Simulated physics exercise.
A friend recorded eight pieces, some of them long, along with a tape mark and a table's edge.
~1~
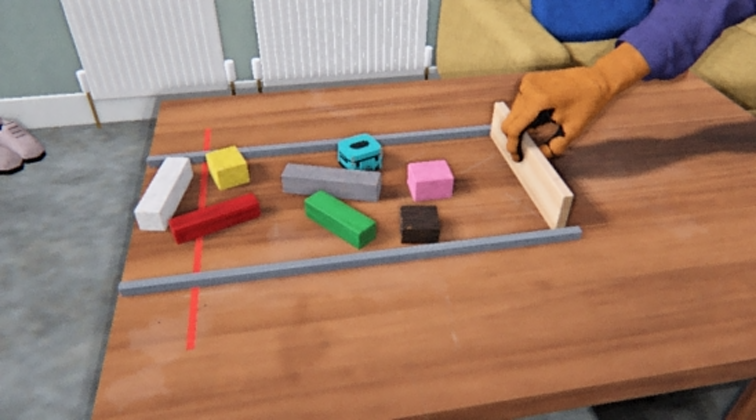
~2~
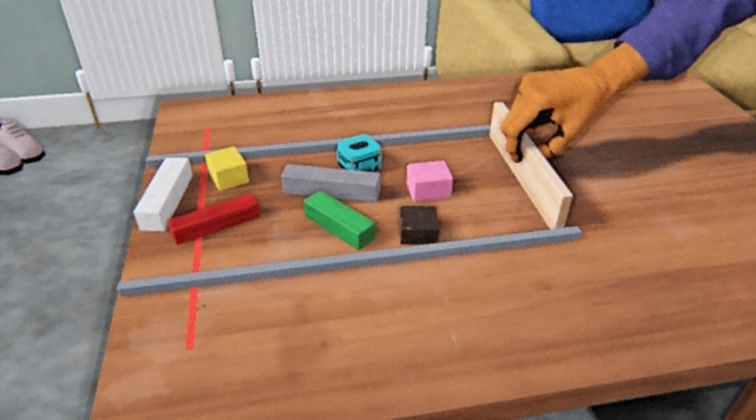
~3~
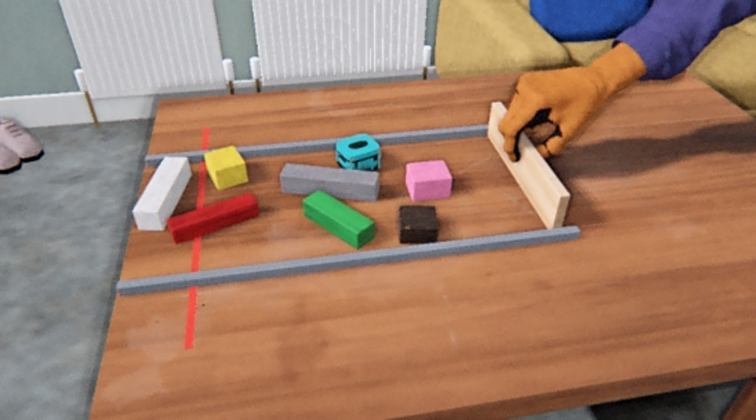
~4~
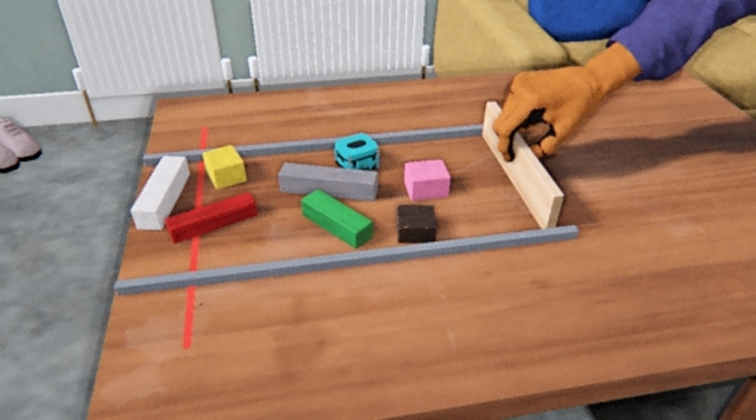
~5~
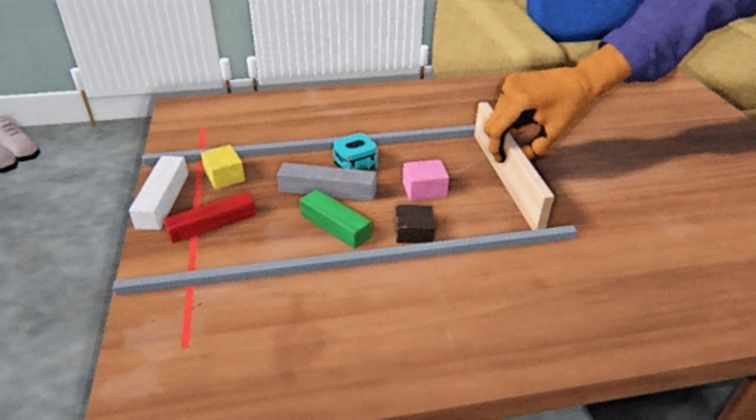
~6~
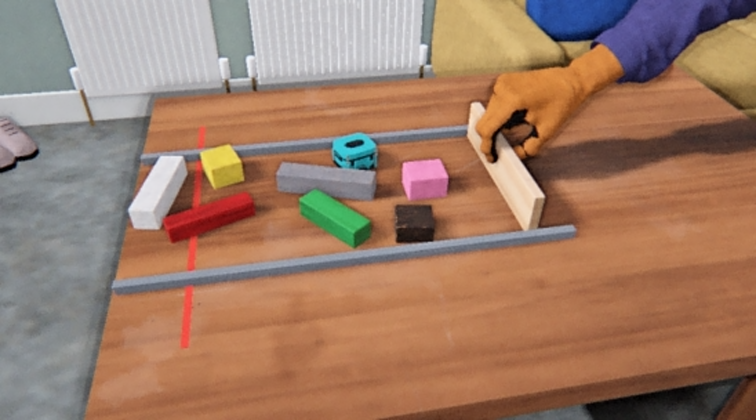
A gloved hand slides a wooden board slightly left toward colored blocks on a table.
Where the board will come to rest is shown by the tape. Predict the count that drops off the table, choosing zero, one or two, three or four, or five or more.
The count that drops off is three or four.
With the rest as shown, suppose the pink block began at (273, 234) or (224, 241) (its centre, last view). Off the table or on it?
Goes off the edge; goes off the edge.
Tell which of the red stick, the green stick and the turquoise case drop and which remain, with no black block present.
As for the red stick, it is not retained; the green stick is retained; the turquoise case is retained.
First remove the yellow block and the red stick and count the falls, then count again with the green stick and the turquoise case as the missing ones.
The number is 1 for the first case and 2 for the second.
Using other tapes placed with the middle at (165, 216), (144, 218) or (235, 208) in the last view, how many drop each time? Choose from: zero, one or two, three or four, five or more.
Taken in the order given: Five or over, five or over, one to two.
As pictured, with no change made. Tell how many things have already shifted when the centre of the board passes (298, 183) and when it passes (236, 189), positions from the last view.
At first I count 8, and then 8.
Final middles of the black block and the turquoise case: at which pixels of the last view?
You'll find the black block at roughly (170, 254) and the turquoise case at roughly (178, 168).
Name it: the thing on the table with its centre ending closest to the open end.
Yellow block.
Early on, none off yet; white bar at rest near (160, 190); red stick at rest near (210, 217); yellow block at rest near (222, 166).
A while later, none off yet; white bar travelled a little near (137, 191); red stick travelled a little near (187, 224); yellow block travelled about its own width near (170, 166).
Finally, the number that fall off is three or four; lost, grey bar, red stick and white bar.
